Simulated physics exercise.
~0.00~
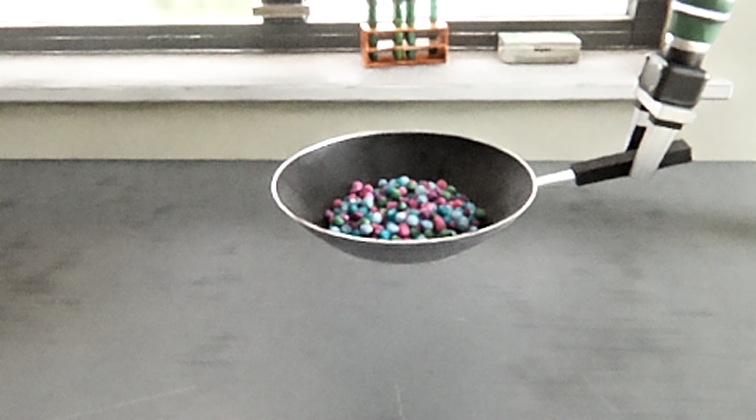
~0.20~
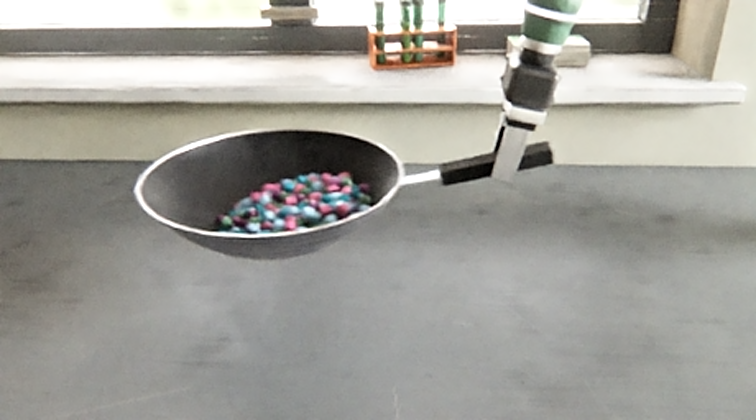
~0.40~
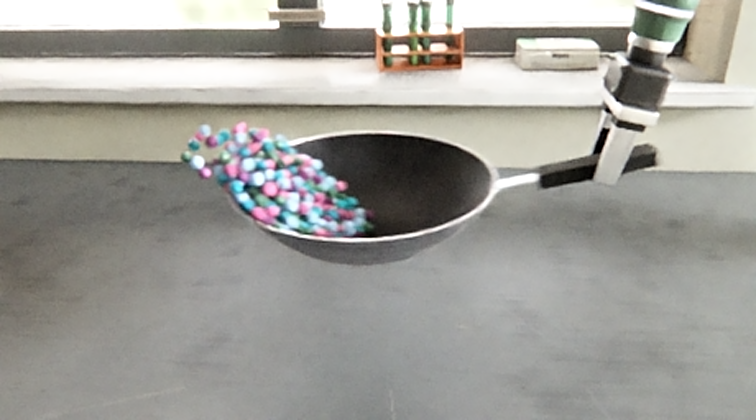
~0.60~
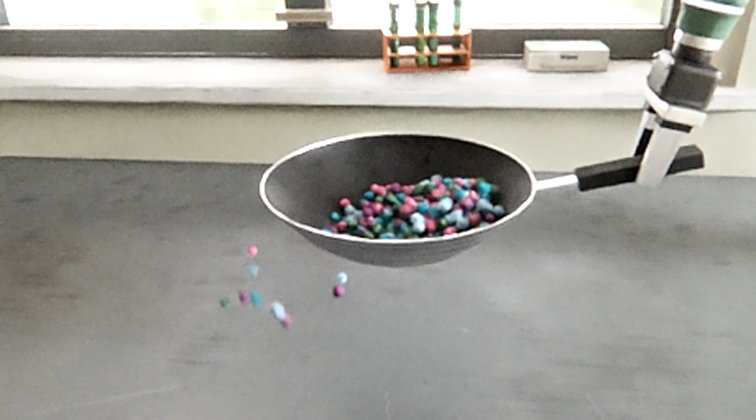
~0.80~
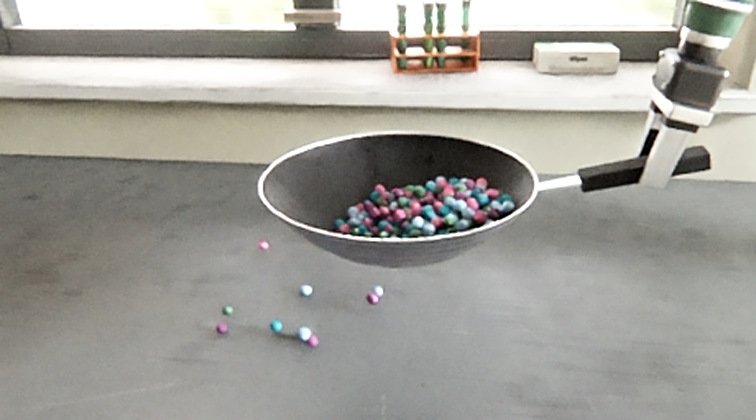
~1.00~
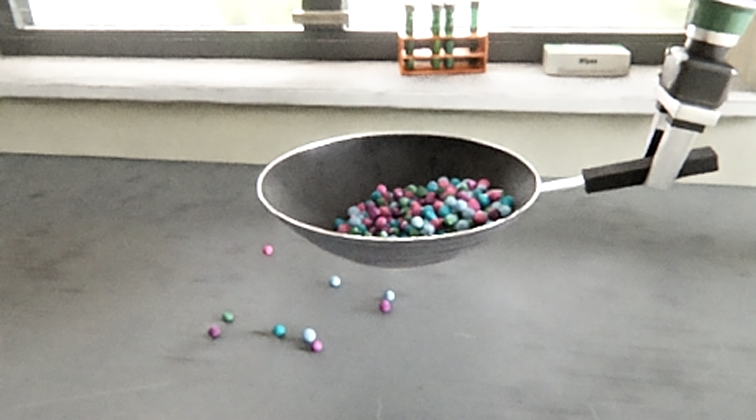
A grey tabletop stands before a bright window, seen from the front and slightly above, with an orange rack of green tubes and a pale box on the white sill. At the right, a robot arm with a green band grips the handle of a dark wok holding a heap of pink, blue, teal and green sweets. The arm moves the wok left, then back right, and the sweets surge up over its left rim. Most settle back inside, but several drop onto the table. The wok ends level and still, with a few sweets scattered below it.
